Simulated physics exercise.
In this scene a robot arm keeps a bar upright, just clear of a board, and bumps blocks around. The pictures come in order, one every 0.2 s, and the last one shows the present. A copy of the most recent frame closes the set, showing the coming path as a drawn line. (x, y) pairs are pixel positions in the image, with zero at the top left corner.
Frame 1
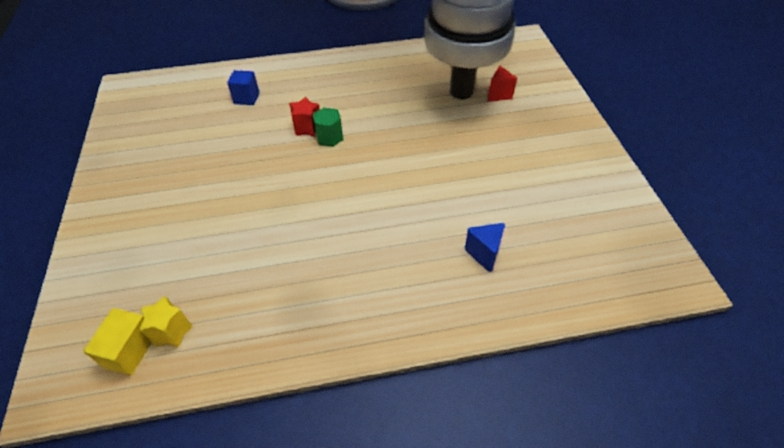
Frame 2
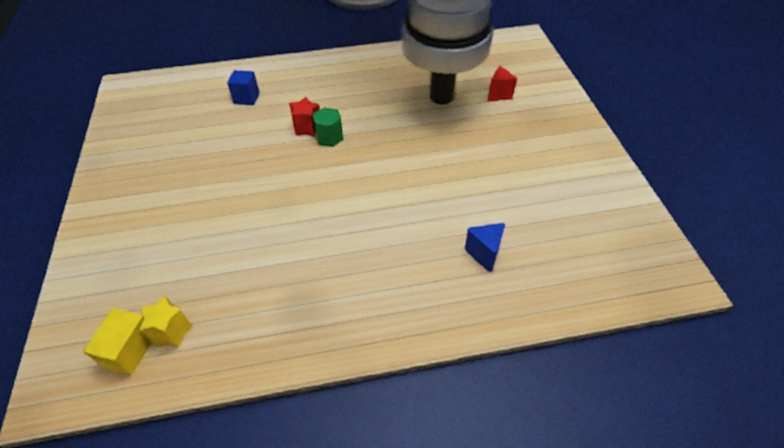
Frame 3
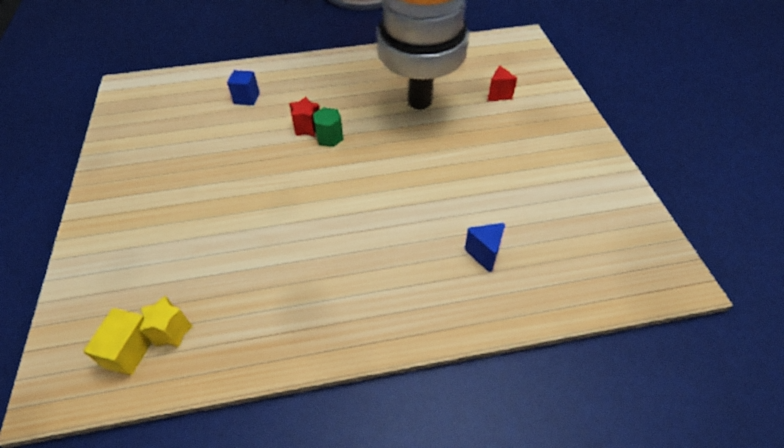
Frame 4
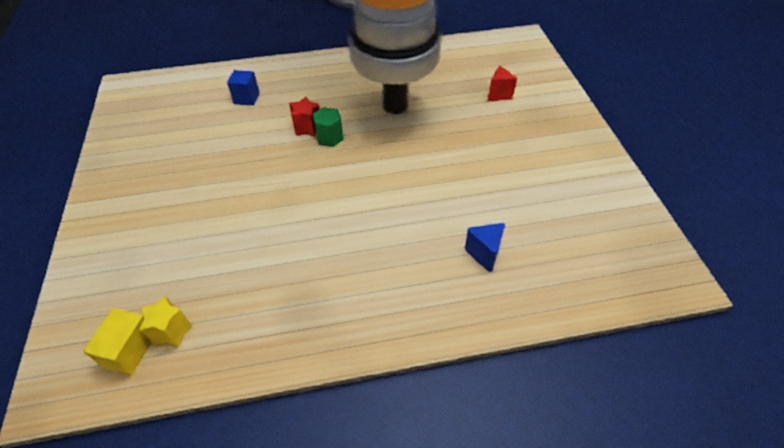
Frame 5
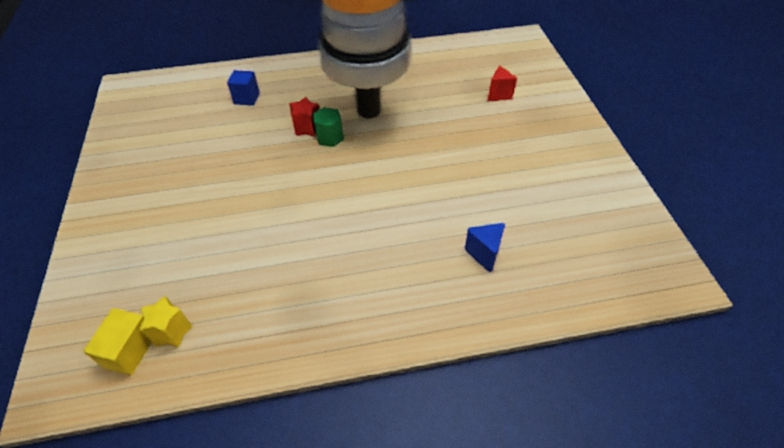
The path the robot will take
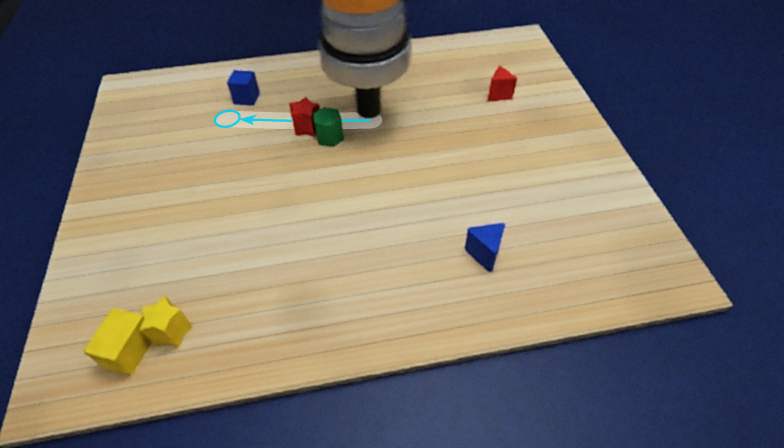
Robot arm with a dark cylindrical tip moving left across a wooden board, away from a red block, while all blocks stay still.
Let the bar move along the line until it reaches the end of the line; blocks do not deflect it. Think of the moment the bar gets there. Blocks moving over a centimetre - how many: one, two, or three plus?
In total, one block gets moved by over 1 cm.
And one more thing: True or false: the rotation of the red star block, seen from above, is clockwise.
My answer: False.
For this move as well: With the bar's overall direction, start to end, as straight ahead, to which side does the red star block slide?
Left side.
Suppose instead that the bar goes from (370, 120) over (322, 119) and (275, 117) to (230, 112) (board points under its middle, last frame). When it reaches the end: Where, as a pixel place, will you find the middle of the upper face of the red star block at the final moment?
I'd place it at (285, 112), taking the centre of its top.
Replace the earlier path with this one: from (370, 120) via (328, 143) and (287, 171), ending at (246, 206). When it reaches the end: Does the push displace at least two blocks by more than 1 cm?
No.
Drawn move, from (370, 120) over (298, 121) to (227, 119).
On the path given first. One third of the way, bar (320, 111); red star block (291, 108).
Two thirds of the way, bar (271, 111); red star block (263, 115), turned 100° anticlockwise.
At the end, bar (224, 109); red star block (261, 115), turned 115° anticlockwise; green hexagonal block still.
